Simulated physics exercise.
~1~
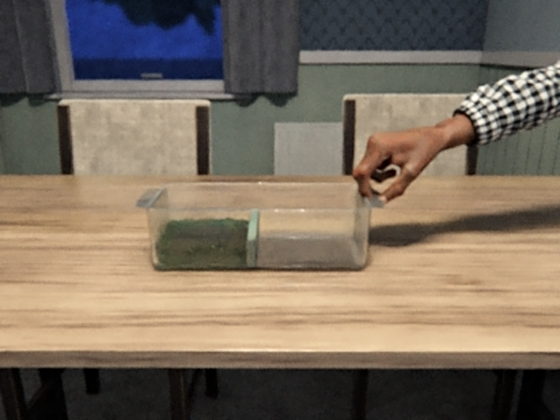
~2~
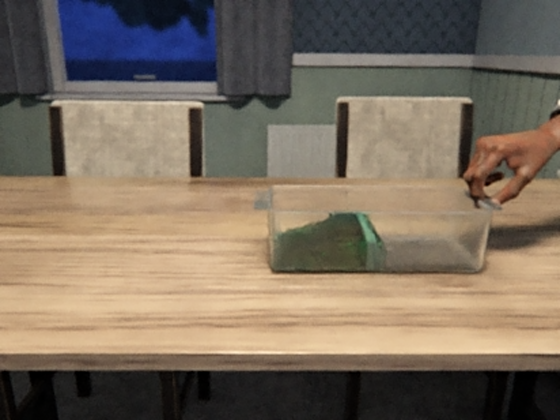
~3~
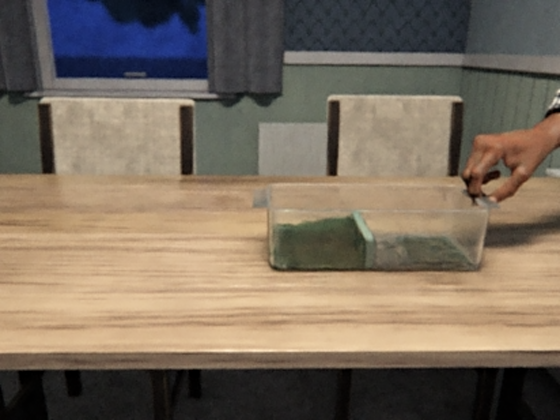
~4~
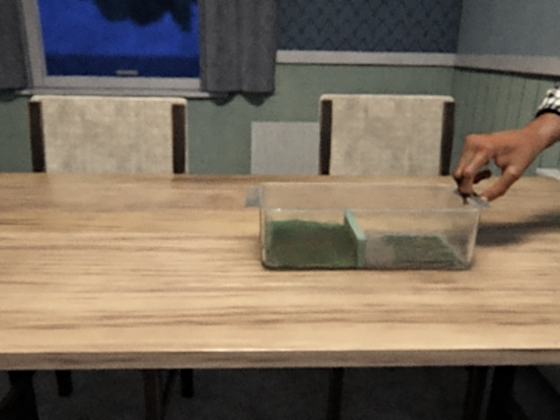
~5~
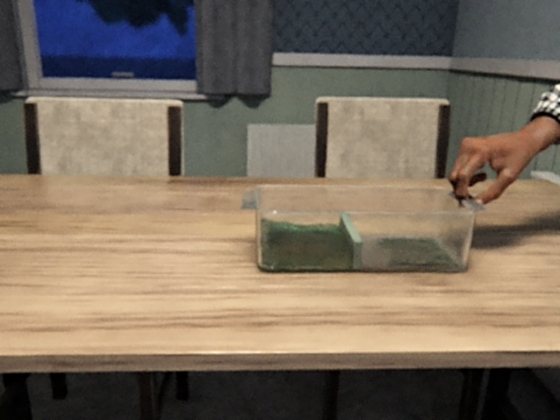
A clear, open oblong tub stands on a pale wooden table, seen from the front, with green liquid left of its upright divider and the right side nearly empty. Two cream-backed chairs, green walls and a dark-curtained window showing deep blue lie behind. A hand in a black-and-white checked sleeve grips the right end and pulls the tub to the right. The liquid heaps against the divider, and some crosses into the right side. As the tub stops, the liquid settles, leaving most on the left and a shallow layer on the right, with none spilled on the table.
